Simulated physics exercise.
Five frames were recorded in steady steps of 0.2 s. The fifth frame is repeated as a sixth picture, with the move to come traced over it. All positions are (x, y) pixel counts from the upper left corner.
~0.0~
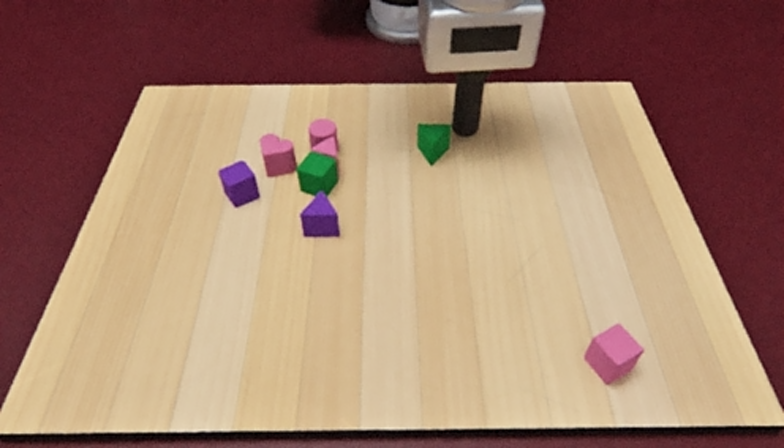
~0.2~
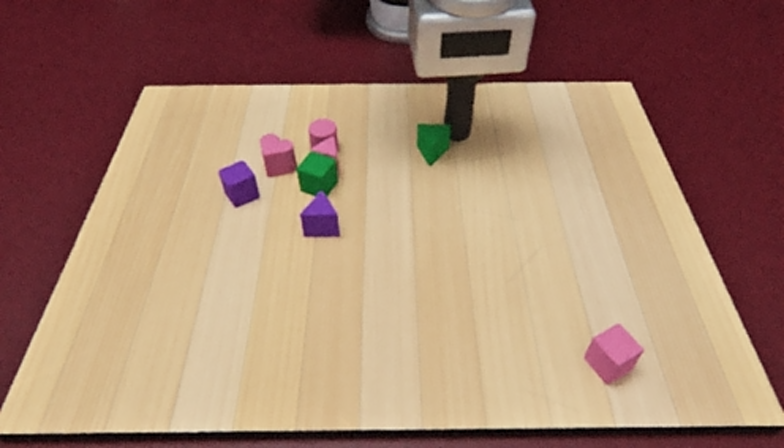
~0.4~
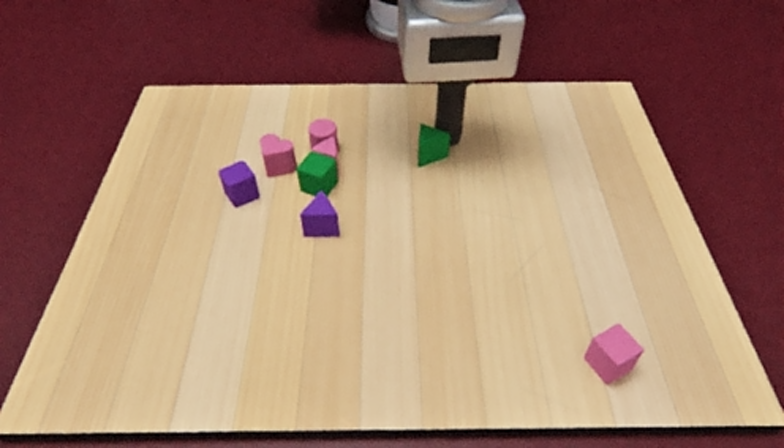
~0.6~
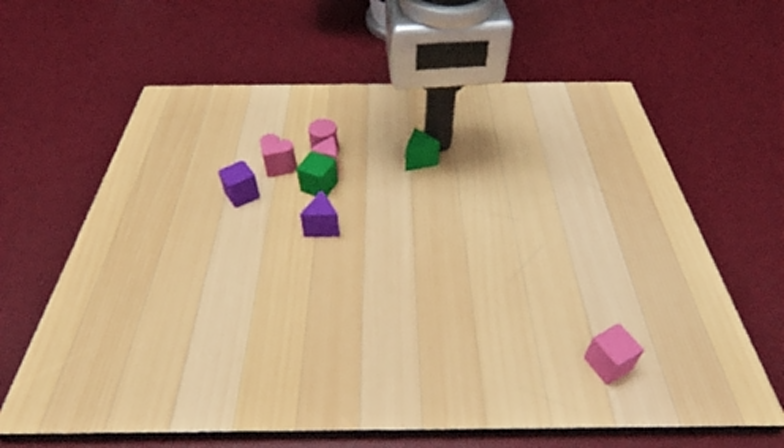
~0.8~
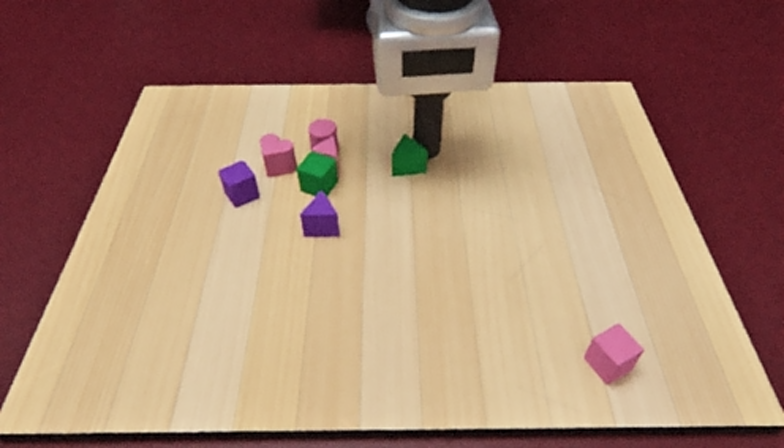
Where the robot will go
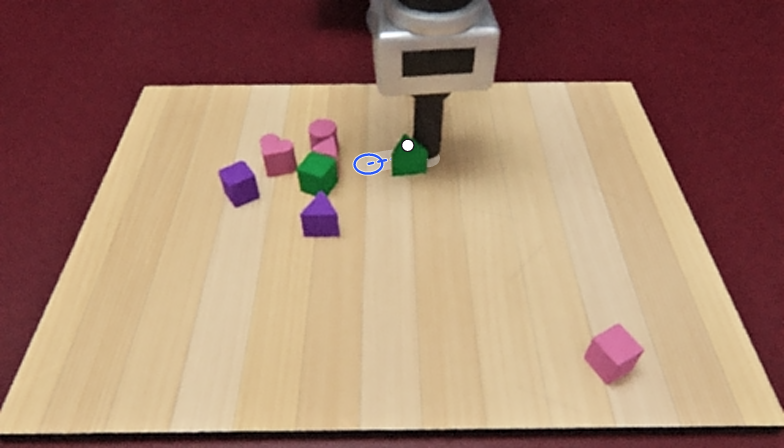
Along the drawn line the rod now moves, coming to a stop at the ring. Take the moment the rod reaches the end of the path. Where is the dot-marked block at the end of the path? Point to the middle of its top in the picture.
Expect it around (384, 156).
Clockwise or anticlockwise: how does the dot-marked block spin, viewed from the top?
That block twists counter-clockwise.
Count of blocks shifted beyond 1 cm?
Expect one.
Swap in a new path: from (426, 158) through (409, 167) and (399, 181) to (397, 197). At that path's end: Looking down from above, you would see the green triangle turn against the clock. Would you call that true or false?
The claim does not hold.
Path on the board, from (426, 158) through (397, 159) to (368, 164); the dot is on the green triangle.
What follows on the original path. Halfway along, rod (395, 152); green triangle (389, 152), turned 35° anticlockwise.
At the end, rod (368, 157); pink triangle in place; green triangle (384, 156), turned 60° anticlockwise.
